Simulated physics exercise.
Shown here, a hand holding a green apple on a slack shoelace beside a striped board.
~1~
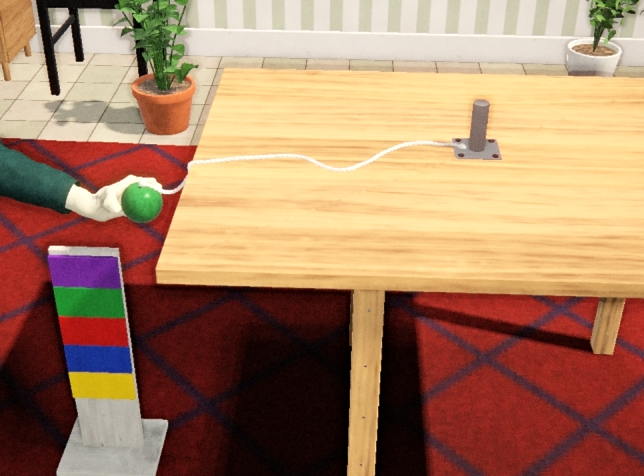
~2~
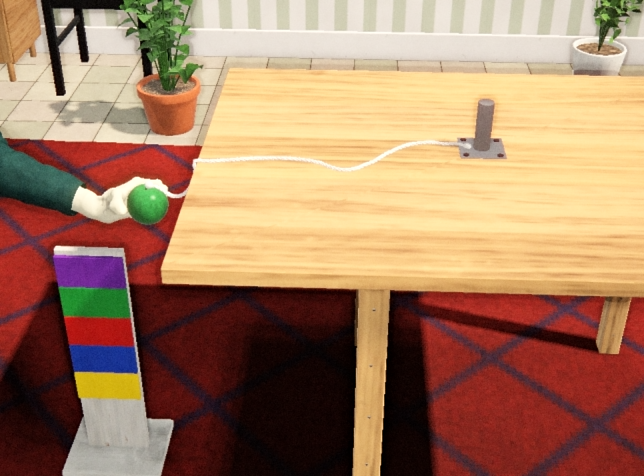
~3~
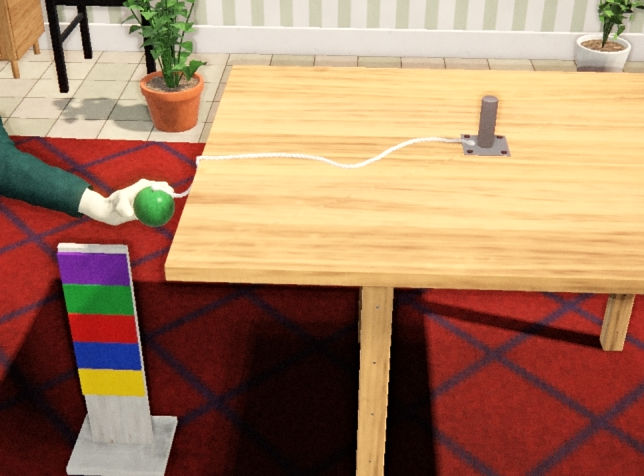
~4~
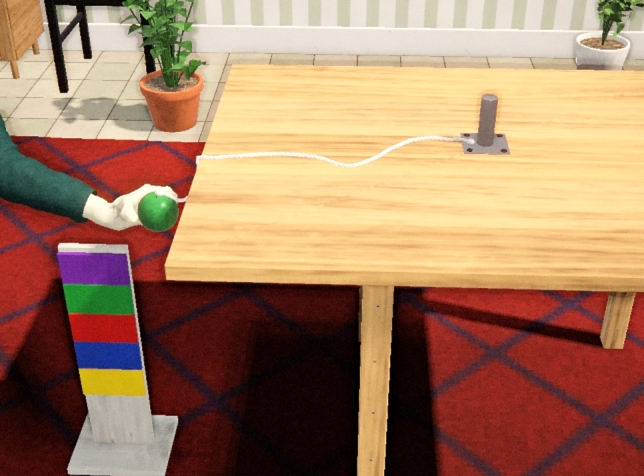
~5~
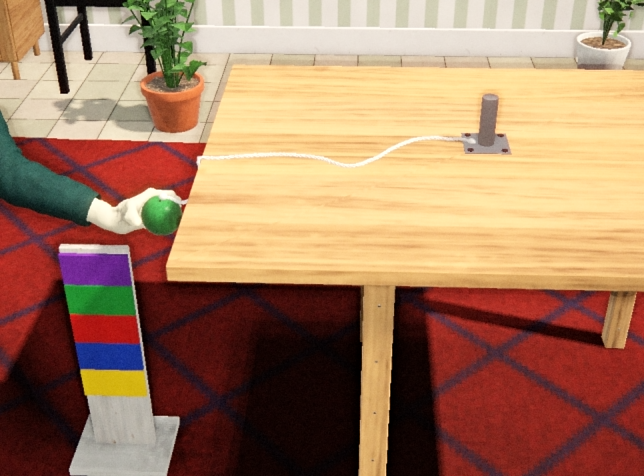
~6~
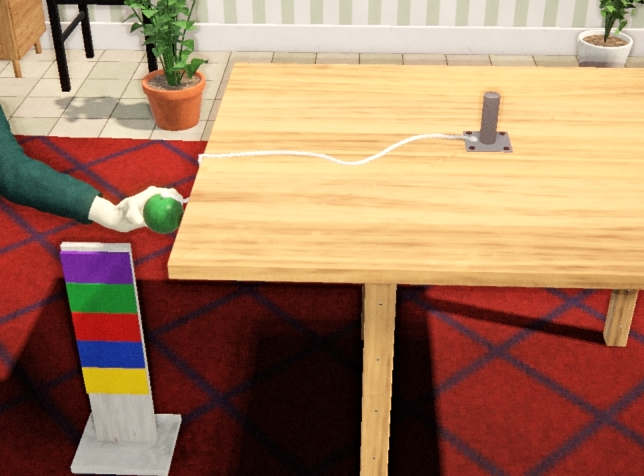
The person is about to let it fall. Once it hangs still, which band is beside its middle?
The purple one.
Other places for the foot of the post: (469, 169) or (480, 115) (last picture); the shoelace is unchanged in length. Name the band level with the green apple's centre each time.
Taking them in turn: Green; purple.
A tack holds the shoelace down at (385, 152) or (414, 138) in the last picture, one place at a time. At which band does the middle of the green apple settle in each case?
Taking them in turn: Purple; purple.
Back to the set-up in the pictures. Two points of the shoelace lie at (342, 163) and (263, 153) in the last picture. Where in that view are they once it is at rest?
Near (318, 151) and (233, 156).
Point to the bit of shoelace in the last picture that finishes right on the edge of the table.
It lies at about (230, 155).
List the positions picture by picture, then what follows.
In the first picture, green apple (141, 202); purple (84, 273); green (89, 304); red (93, 332); blue (98, 360); yellow (102, 387).
In the second picture, green apple (147, 204); shoelace through (434, 142) (383, 156) (326, 165) (264, 158) (196, 170).
In the third picture, green apple (154, 206).
In the fourth picture, green apple (158, 211); shoelace through (438, 138) (386, 152) (329, 161) (267, 154) (199, 166).
In the fifth picture, green apple (162, 215).
In the sixth picture, green apple (163, 213); shoelace through (440, 136) (389, 150) (331, 160) (269, 153) (202, 165).
A little later, apple near (238, 255); level with purple.
Next, apple near (215, 266); level with purple.
When it is over, apple near (215, 268); level with purple. The shoelace holds its middle at purple.
